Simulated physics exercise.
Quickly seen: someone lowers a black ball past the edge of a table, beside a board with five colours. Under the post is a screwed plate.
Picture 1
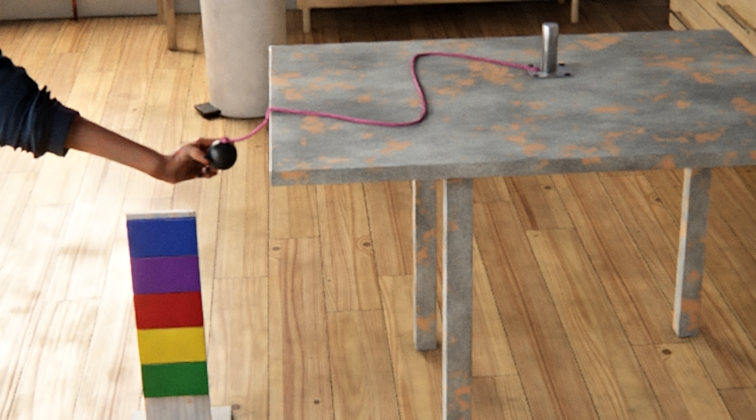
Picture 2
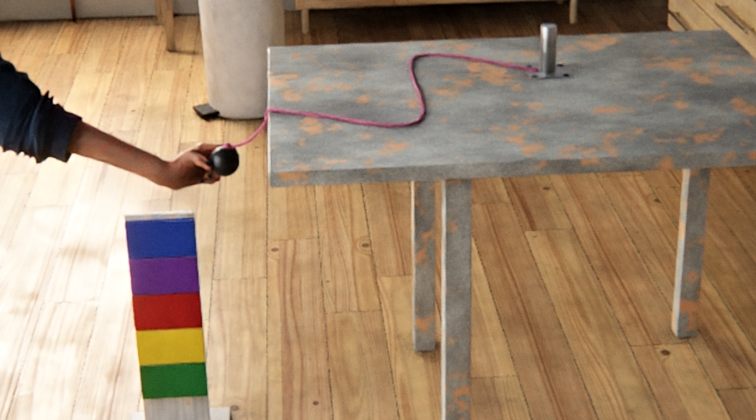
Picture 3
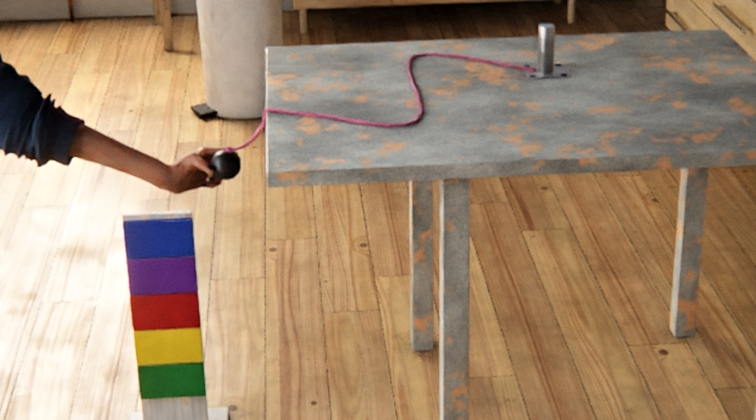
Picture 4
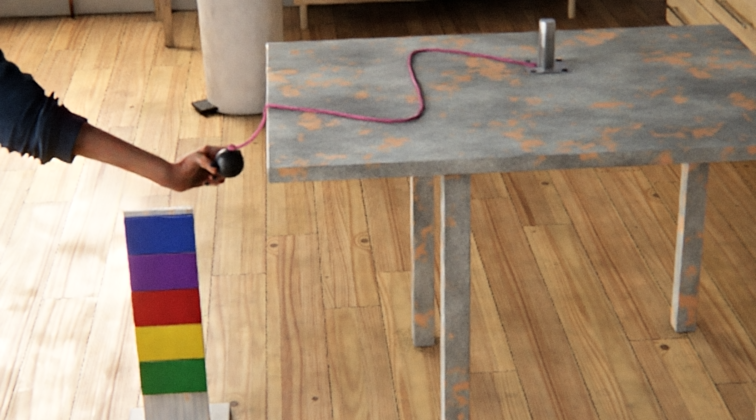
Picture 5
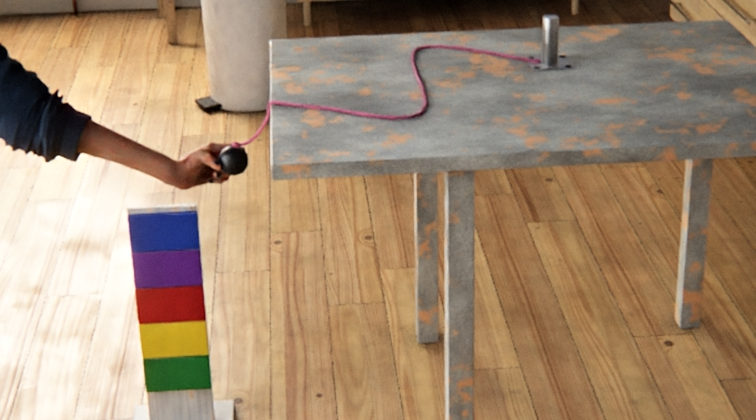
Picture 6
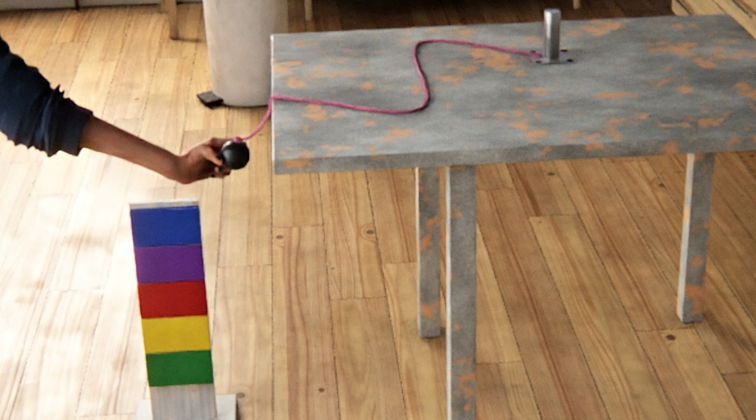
A dark-skinned hand in a dark sleeve holds a small black ball just off the left end of a grey, orange-flecked table, in a wooden-floored room seen from slightly above. A pink cord curves across the tabletop from the ball to a metal post on a plate, while a board banded blue, purple, red, yellow and green stands below the hand. The view shifts very slightly, and the hand and ball barely move.
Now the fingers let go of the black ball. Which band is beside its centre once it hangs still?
The green band.
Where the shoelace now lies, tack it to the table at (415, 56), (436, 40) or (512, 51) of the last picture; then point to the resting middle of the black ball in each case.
For the three tries you'd see (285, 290), (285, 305) and (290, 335).
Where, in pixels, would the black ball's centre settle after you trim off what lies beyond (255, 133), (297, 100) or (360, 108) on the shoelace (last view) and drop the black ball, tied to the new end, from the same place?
Roughly (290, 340), (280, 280), (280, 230).
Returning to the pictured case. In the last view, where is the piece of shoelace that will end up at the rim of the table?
Pixel (425, 84).
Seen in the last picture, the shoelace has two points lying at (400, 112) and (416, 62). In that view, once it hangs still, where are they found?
Around (279, 169), then around (340, 74).
Soon after, ball near (260, 327); level with yellow.
Then, ball near (305, 330); level with green.
Further on, ball near (279, 349); level with green.
At rest, ball near (291, 343); level with green. At green.
